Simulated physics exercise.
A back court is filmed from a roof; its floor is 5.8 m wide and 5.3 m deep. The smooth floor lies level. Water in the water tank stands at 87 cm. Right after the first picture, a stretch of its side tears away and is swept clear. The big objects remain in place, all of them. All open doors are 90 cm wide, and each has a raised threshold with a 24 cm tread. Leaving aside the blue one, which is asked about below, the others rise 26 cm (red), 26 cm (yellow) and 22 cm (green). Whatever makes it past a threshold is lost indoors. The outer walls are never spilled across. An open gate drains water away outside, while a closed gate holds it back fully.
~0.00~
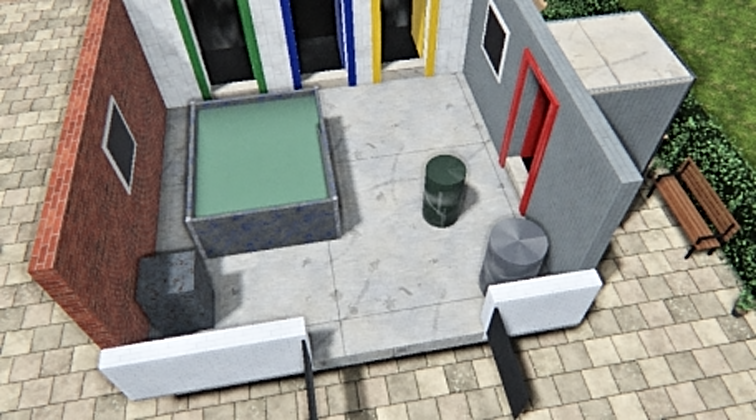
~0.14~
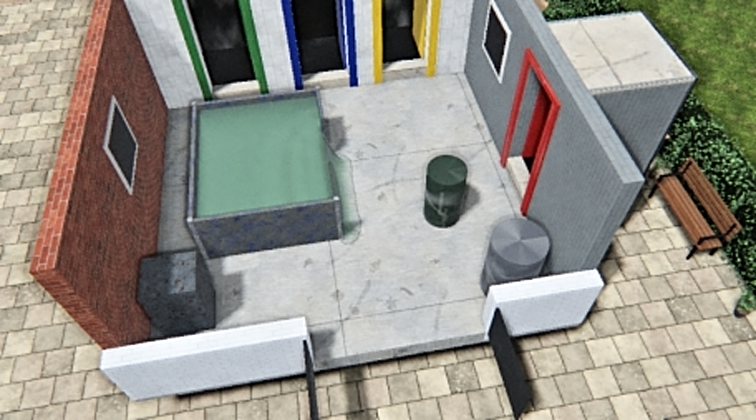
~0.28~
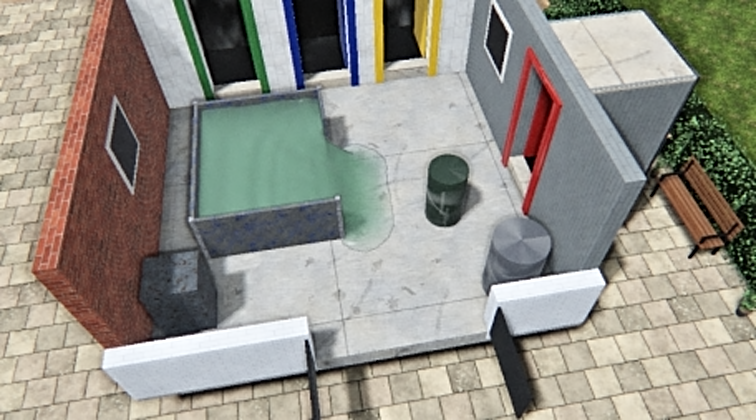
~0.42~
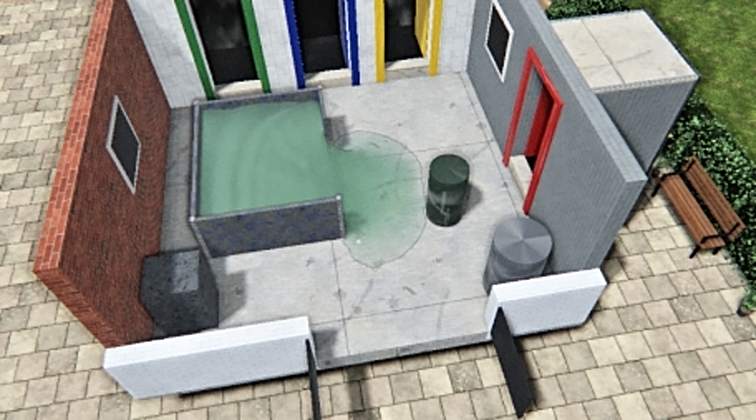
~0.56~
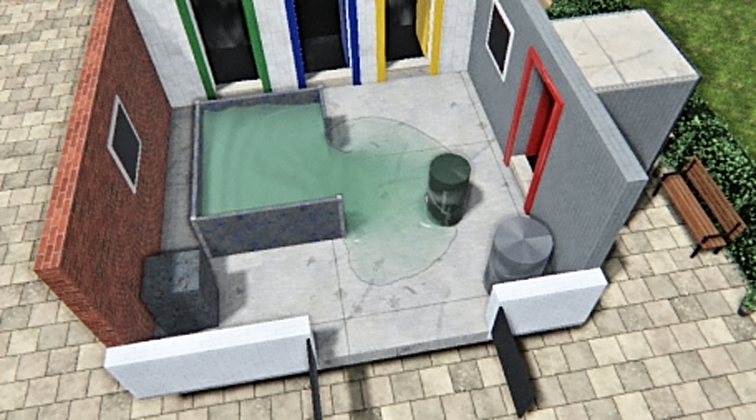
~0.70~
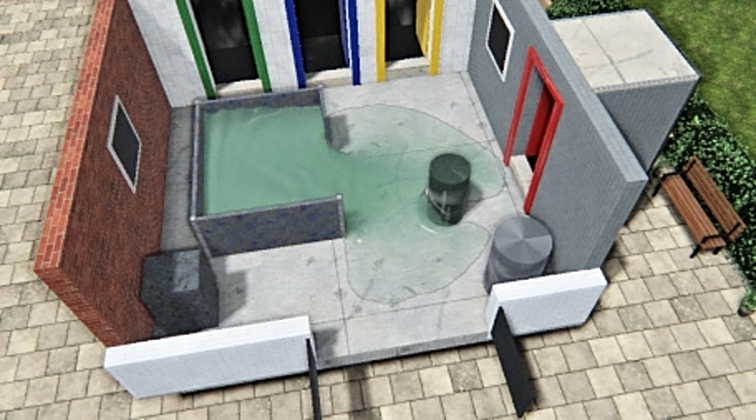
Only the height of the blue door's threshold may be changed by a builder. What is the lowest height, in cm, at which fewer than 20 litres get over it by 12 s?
9.5 cm.
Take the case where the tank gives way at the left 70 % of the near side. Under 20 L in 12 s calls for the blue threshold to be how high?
You'd want it roughly 9.5 centimetres tall.
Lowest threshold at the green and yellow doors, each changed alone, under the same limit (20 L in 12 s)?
Some 15 cm for green, some 22 cm for yellow.
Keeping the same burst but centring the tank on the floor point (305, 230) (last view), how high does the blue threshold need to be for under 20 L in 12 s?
It must be around 10.5 cm tall.
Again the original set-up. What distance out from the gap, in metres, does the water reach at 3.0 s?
Around 4.0 m out.
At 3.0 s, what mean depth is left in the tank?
Near 28 cm, averaged.
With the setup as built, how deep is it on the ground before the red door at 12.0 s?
8.5 cm.
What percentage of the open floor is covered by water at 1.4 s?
Around 50 per cent of the free floor.
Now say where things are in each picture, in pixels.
The first frame shows still water, 87 cm deep, in the water tank at (260, 152); the blue door at (321, 45) is dry.
In the second frame, the gap is at (330, 182), the front 0.3 m out at (348, 171); the back of the water tank holds 87 cm.
In the third frame, the front is at (383, 177), 0.9 m from the gap at (332, 184); 1.6 m2 of floor is wet, 87 cm left at the back.
In the fourth frame, the front is at (417, 169), 1.5 m from the gap at (333, 185); 3.2 m2 of floor is wet, 83 cm left at the back.
In the fifth frame, water pours out at (334, 186) and has run 2.1 m, to a hidden place; about 9 cm deep outside, 74 cm at the back.
In the sixth frame, the front is at (500, 176), 2.8 m from the gap at (334, 185); 7.6 m2 of floor is wet, 76 cm left at the back; 1.0 m in a straight line remain to the blue door at (325, 44).
After 1.4 s water covers 50 % of the floor, deepest (55 cm) near (423, 210); 1 cm at the blue door, 0 litres in over its 22 cm threshold.
After 3.0 s water covers 60 % of the floor, deepest (43 cm) near (564, 302); 8 cm at the blue door, 0 litres in over its 22 cm threshold.
After 12.0 s water covers 95 % of the floor, deepest (13 cm) near (164, 222); 11 cm at the blue door, 0 litres in over its 22 cm threshold.
At the blue door as built, the water arrived by 1.3 s and peaked near 15 cm at 10.0 s.
Run again over the same 12 s with other heights there, 33 litres in over 8 cm, 9 litres over 11 cm. The limit of 20 litres is kept from about 9.5 cm up.
